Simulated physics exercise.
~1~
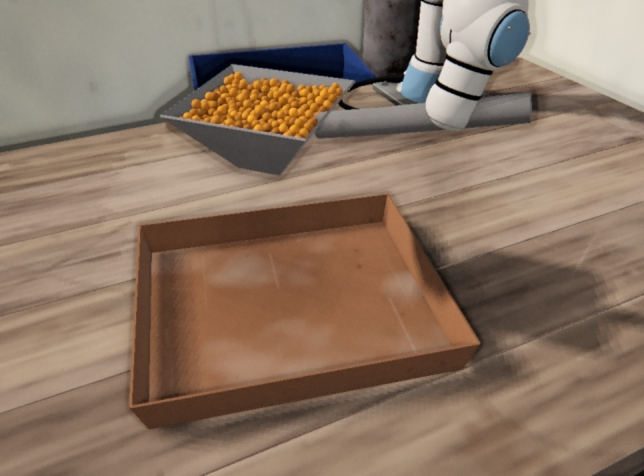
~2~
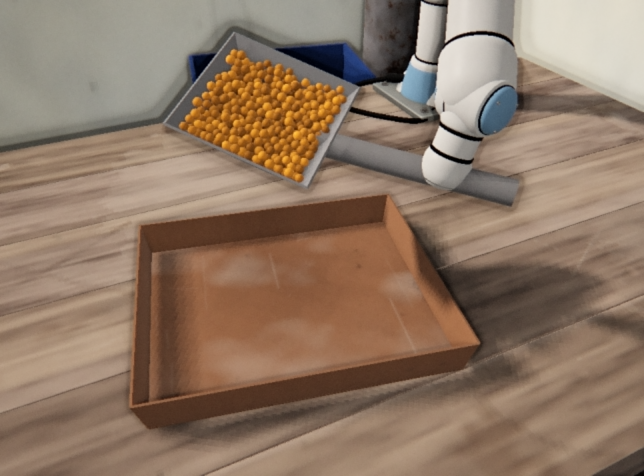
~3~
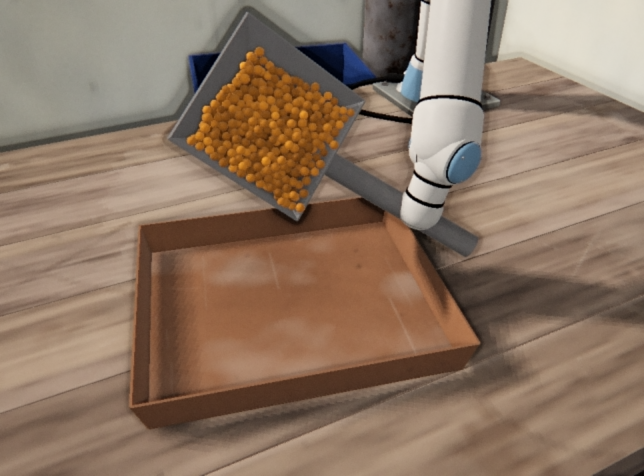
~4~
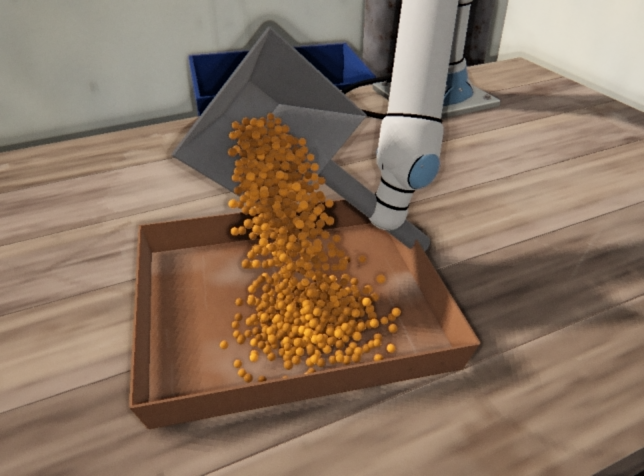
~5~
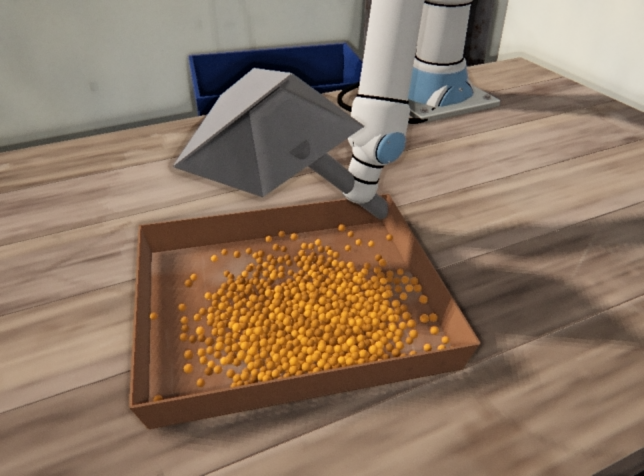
A white and blue robot arm tilted a grey scoop full of orange-yellow kernels further and further over a shallow brown tray, until they poured out in a stream and spread across the tray's bottom, leaving the scoop tipped over and empty.
